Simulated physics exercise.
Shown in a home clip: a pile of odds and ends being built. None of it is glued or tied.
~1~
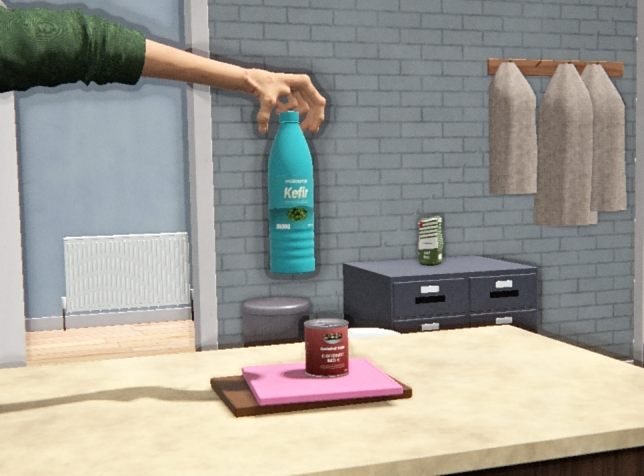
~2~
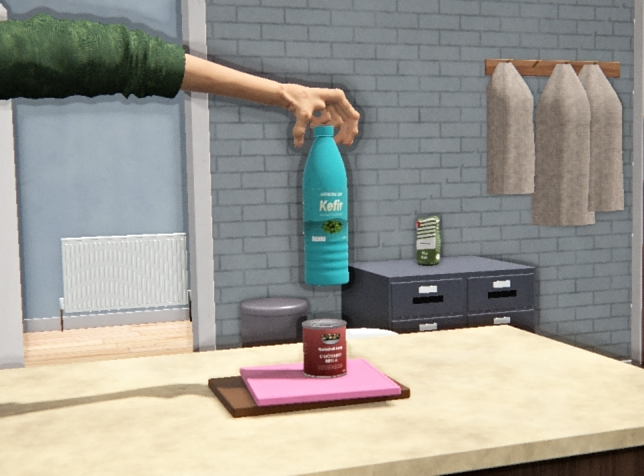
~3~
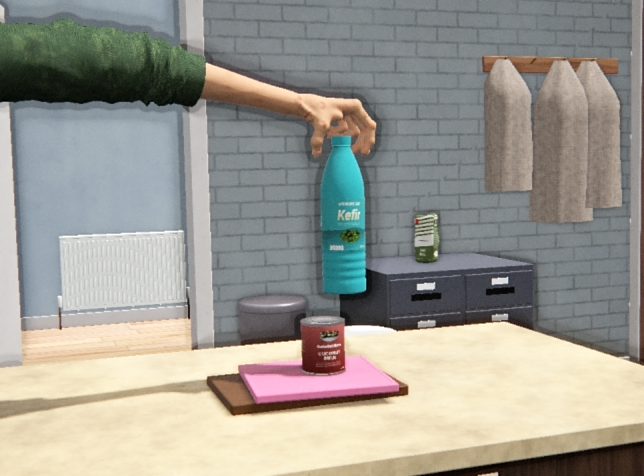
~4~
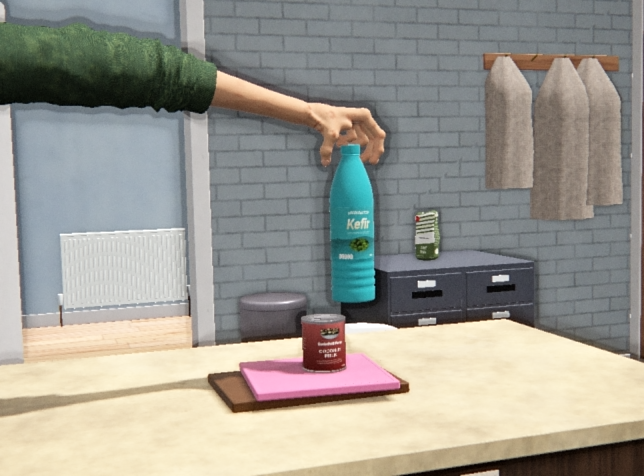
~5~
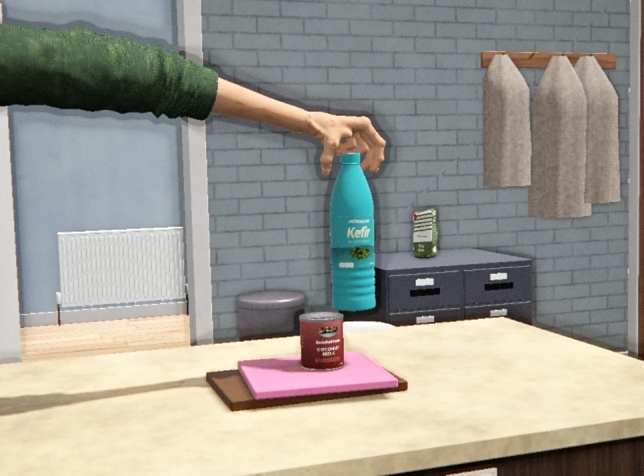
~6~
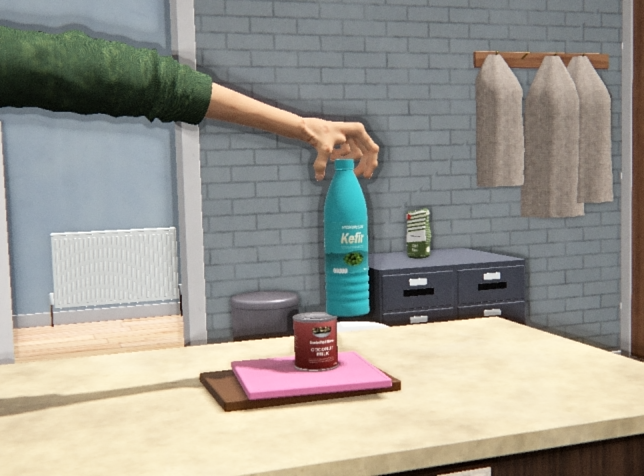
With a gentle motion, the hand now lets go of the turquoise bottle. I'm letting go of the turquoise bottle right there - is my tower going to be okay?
No, it will fall.
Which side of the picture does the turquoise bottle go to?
Result: Further right.
Then, 0.30 s past the last view, turquoise bottle rocked 16° from its first pose near (365, 242).
Then, 0.50 s past the last view, turquoise bottle now fallen.
Then, 1.50 s past the last view, nothing new.
Finally, fallen, turquoise bottle; the other 3 still in place. Final places as the last picture's camera would see them, turquoise bottle near (445, 348). The pile gives way.
